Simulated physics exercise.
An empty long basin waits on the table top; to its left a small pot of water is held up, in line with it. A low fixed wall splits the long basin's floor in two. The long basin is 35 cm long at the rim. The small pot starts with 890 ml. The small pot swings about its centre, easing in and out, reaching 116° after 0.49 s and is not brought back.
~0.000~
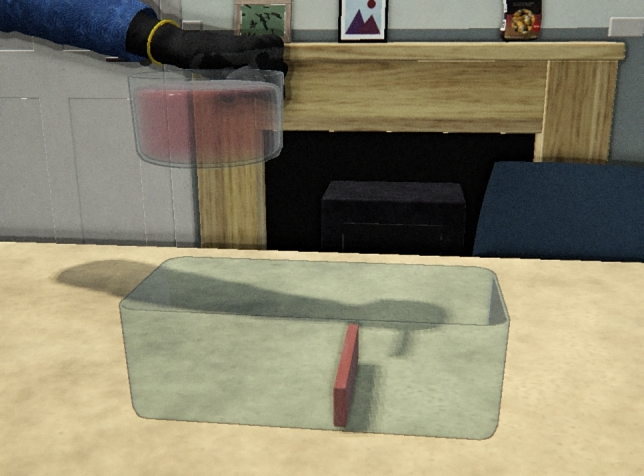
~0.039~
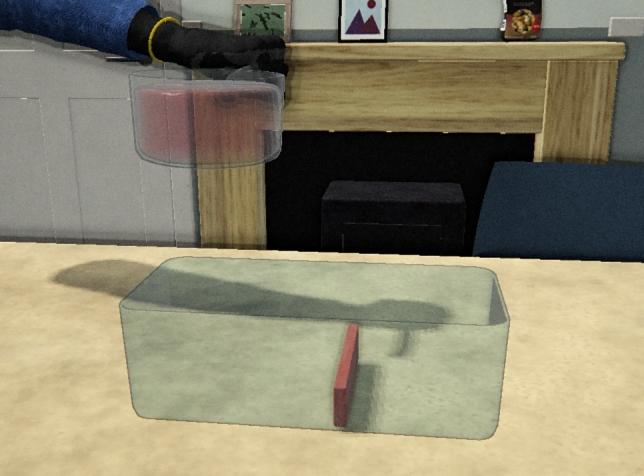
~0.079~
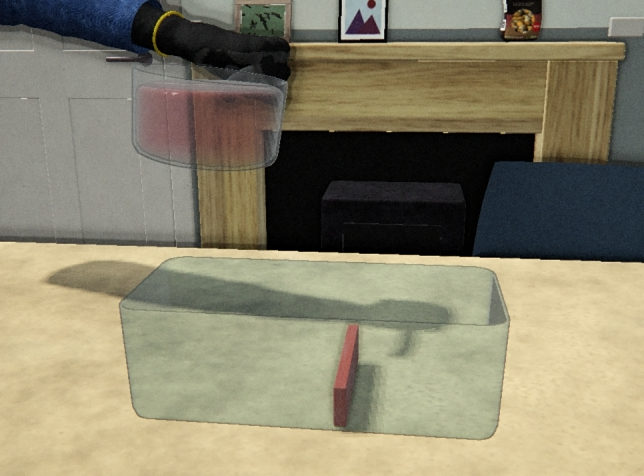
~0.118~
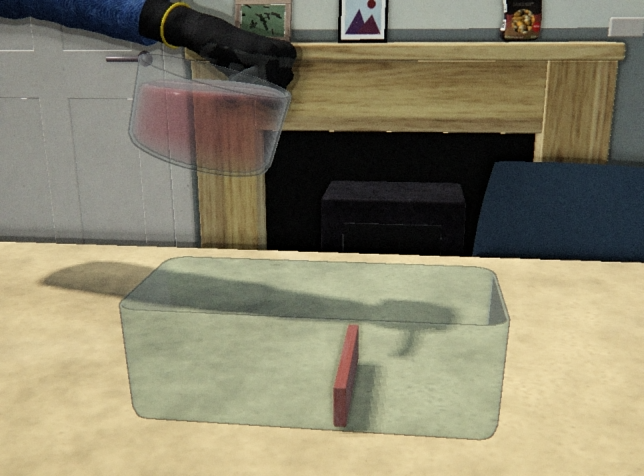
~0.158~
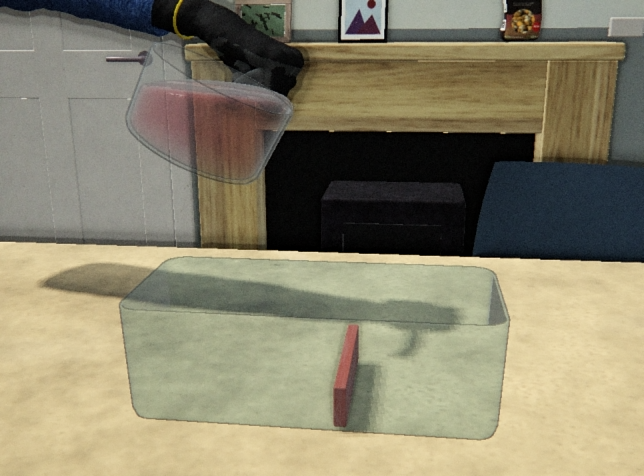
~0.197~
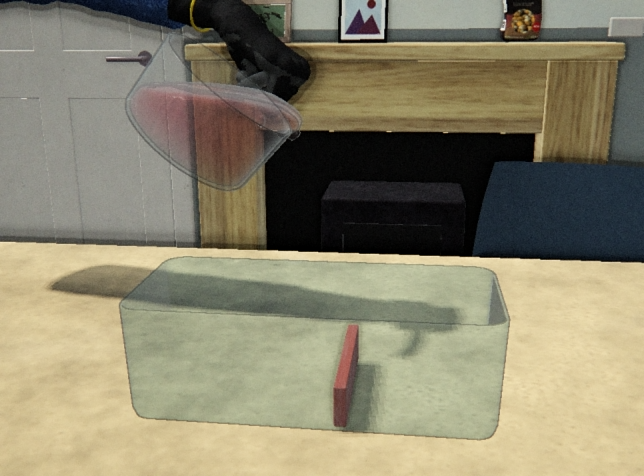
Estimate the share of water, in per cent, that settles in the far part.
The far part has some 34 per cent.
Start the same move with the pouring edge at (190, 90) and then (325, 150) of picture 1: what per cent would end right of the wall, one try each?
First 20, then 50 per cent.
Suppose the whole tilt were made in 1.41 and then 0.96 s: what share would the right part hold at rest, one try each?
In turn about 65 and 60 per cent.
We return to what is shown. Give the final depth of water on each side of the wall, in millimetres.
Left about 18 mm, right about 14 mm.
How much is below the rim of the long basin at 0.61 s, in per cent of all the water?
Some 90 per cent.
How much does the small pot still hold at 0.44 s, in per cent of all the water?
Near 16 in a hundred.
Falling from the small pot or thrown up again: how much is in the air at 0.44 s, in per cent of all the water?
Near 50 in a hundred.
After 0.44 s the tilt is 112° and 16 per cent is still to pour, 12 is left of the wall and 22 right of it.
After 0.61 s the tilt is 116° and 2 per cent is still to pour, 57 is left of the wall and 33 right of it.
After 0.79 s the tilt is 116° and 0 per cent is still to pour, 58 is left of the wall and 33 right of it.
After 0.99 s the tilt is 116° and 0 per cent is still to pour, 62 is left of the wall and 34 right of it.
In the end 62 per cent lies left of the wall, 34 right of it and 4 outside.
